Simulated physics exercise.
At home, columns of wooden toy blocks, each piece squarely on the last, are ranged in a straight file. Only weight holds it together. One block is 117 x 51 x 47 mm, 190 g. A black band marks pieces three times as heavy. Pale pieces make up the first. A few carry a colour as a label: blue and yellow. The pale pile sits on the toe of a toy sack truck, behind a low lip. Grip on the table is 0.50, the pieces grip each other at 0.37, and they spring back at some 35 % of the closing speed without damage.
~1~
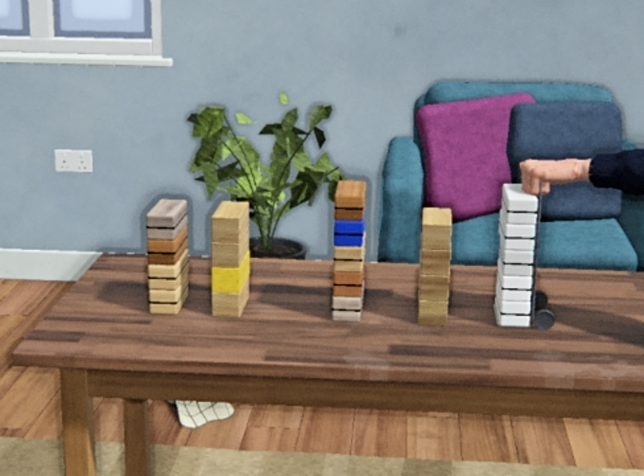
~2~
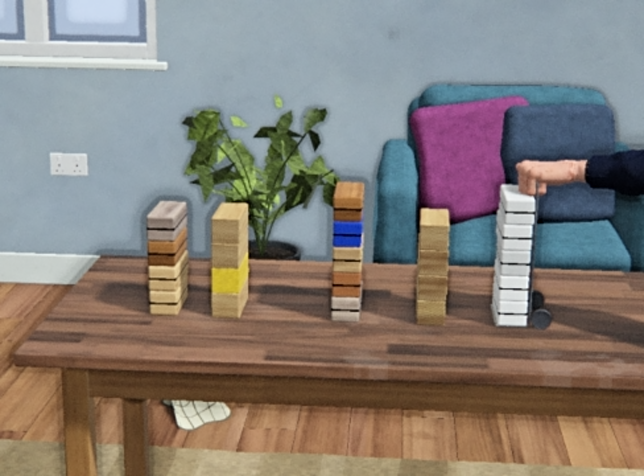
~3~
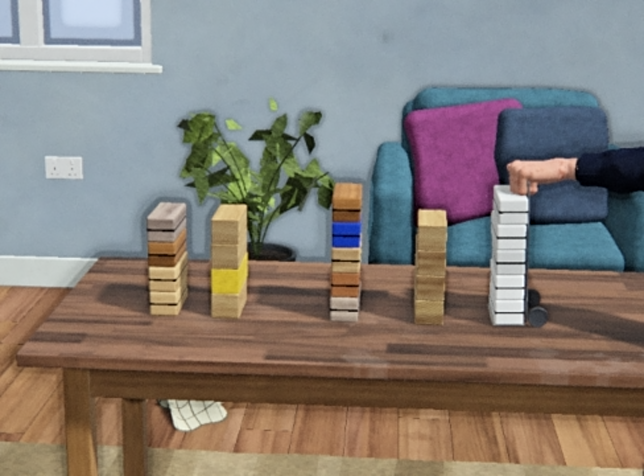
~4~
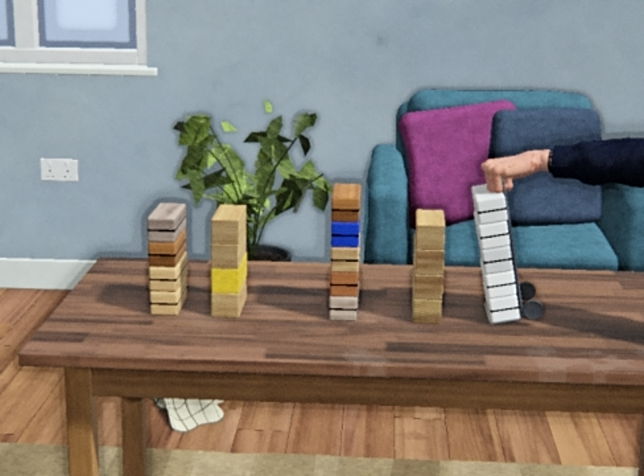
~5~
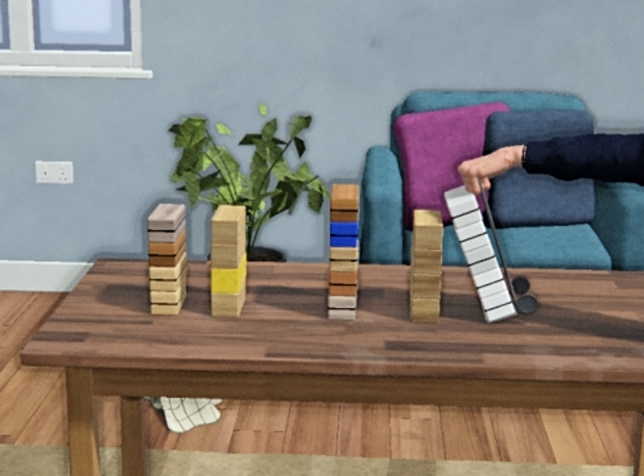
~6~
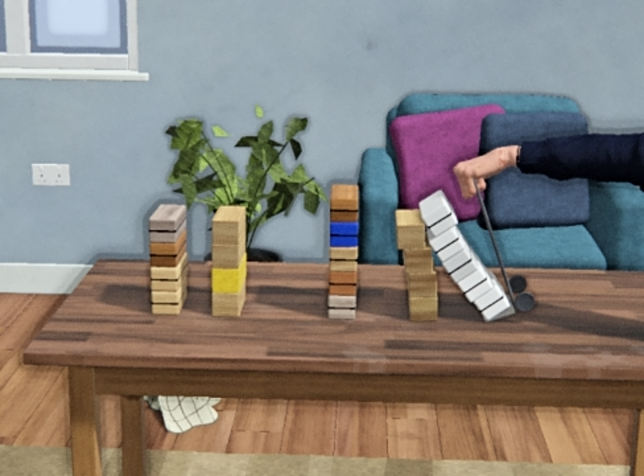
A hand tilting a pale block stack on a small sack truck leftward, its top leaning into the neighbouring wooden stack.
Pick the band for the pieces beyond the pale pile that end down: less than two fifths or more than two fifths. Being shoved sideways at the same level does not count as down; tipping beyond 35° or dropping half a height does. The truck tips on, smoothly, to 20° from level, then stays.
Ending down: More than two fifths.
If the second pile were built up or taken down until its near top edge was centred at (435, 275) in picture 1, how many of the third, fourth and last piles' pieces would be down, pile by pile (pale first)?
Then third 0, fourth 0, last 0.
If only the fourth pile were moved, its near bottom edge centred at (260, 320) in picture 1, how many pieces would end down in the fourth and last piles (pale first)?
Then fourth 3, last 3.
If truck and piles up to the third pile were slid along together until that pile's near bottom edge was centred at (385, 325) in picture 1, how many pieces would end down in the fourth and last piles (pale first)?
Then fourth 0, last 0.
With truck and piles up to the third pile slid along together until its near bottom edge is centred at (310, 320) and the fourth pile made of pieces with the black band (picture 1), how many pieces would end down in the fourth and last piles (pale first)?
Then fourth 3, last 4.
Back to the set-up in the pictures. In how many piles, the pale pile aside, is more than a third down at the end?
The count is 3.
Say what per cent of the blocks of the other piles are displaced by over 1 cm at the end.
Shifted: 70 per cent.
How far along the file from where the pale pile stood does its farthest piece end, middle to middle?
Roughly 24 cm along.
Then, 0.07 s after the last picture, 5 of the pale pile down; none of the 17 other blocks down, 4 disturbed.
Then, 0.19 s after the last picture, 5 of the pale pile down; 3 of the 17 other blocks down; blue block leaning 6°.
Then, 0.39 s after the last picture, 5 of the pale pile down; 8 of the 17 other blocks down; blue block leaning 70°, 9 cm lower.
Then, 0.67 s after the last picture, 5 of the pale pile down; 10 of the 17 other blocks down; blue block leaning 12°, 13 cm lower; yellow block shifted 7 cm.
At rest, 5 of the pale pile down; 10 of the 17 other blocks down; yellow block shifted 7 cm; blue block 14 cm lower. That is 59 per cent. As the last picture would show them, middles, yellow block near (195, 272), blue block near (223, 296).
